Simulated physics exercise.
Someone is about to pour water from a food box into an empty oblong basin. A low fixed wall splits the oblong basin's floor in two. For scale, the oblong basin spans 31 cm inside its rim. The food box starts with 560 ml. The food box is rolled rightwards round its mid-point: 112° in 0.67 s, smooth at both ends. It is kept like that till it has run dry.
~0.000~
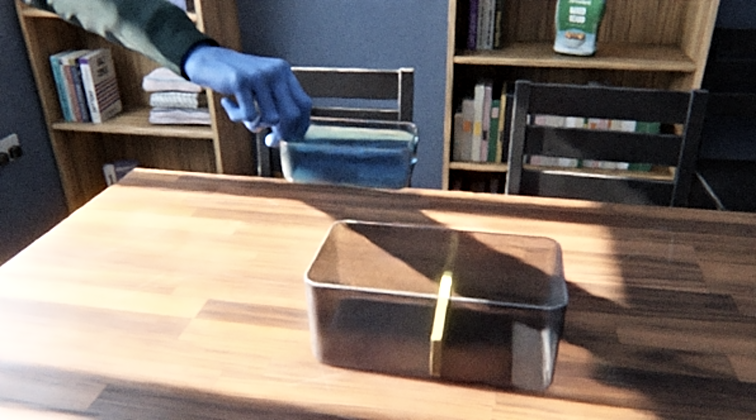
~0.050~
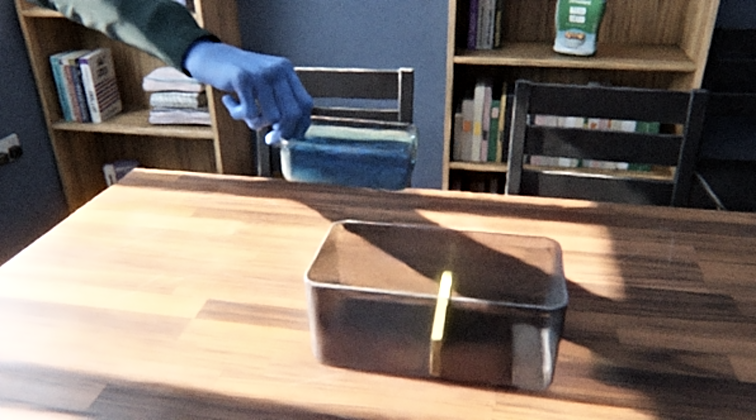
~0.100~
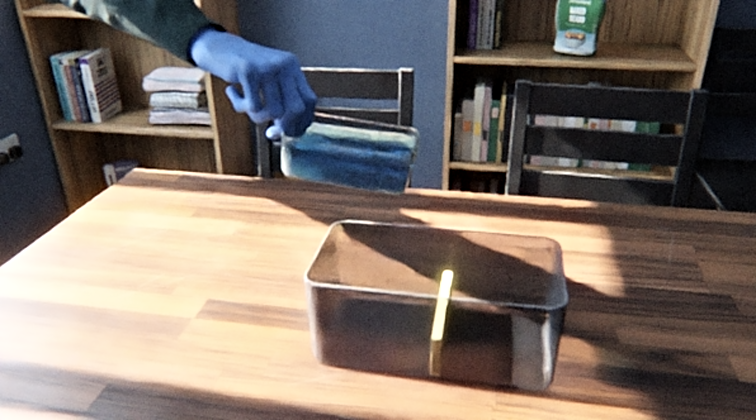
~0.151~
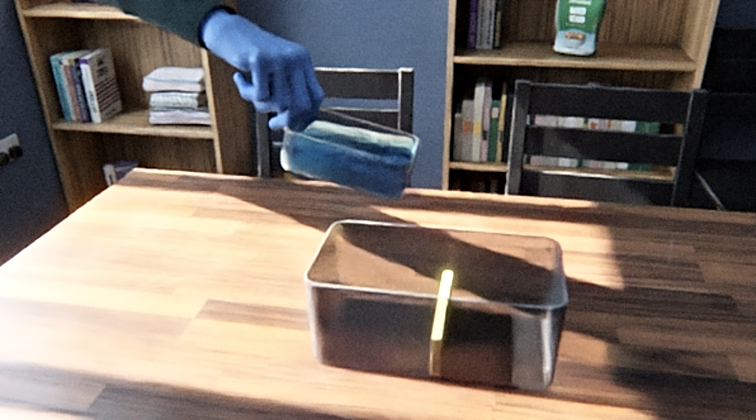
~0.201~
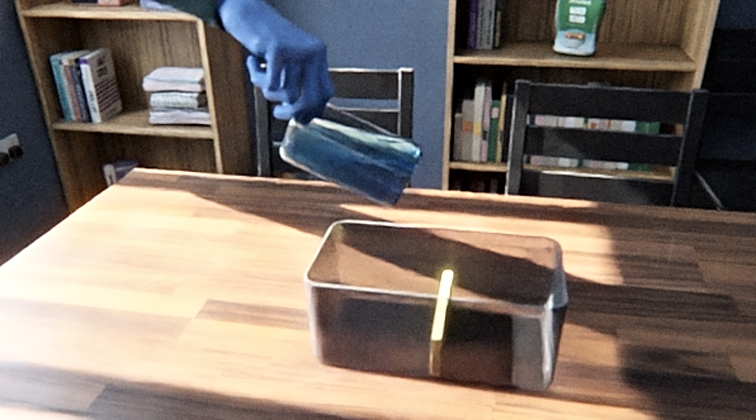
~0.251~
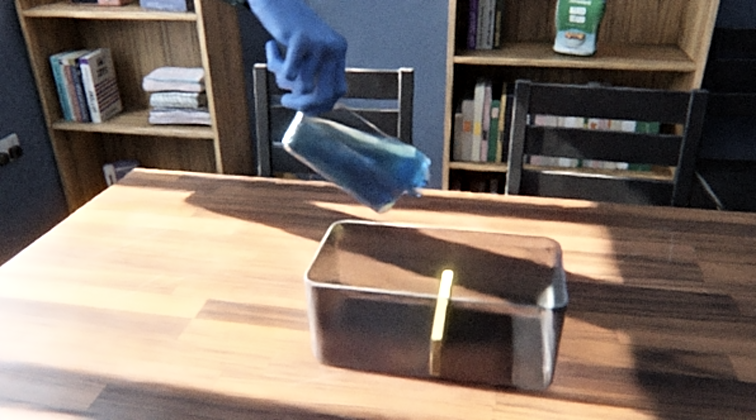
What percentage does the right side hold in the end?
The far part has some 70 per cent.
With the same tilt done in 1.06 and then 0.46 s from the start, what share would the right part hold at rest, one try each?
First 75, then 45 per cent.
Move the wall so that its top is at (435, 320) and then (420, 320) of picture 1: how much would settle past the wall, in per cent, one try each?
In turn about 70 and 80 per cent.
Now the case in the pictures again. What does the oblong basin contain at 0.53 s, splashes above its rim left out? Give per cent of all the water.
Near 70 in a hundred.
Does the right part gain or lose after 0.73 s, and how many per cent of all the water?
It goes down by about 2.
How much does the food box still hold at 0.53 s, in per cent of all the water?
About 4 per cent.
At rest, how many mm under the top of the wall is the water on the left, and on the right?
Some 52 mm on the left and 42 mm on the right.
By 0.53 s the tilt is 100° and 4 per cent is still to pour, 11 is left of the wall and 58 right of it.
By 0.73 s the tilt is 112° and 0 per cent is still to pour, 26 is left of the wall and 72 right of it.
By 0.94 s the tilt is 112° and 0 per cent is still to pour, 29 is left of the wall and 70 right of it.
By 1.17 s the tilt is 112° and 0 per cent is still to pour, 29 is left of the wall and 70 right of it.
At rest 29 per cent lies left of the wall, 70 right of it and 1 outside.
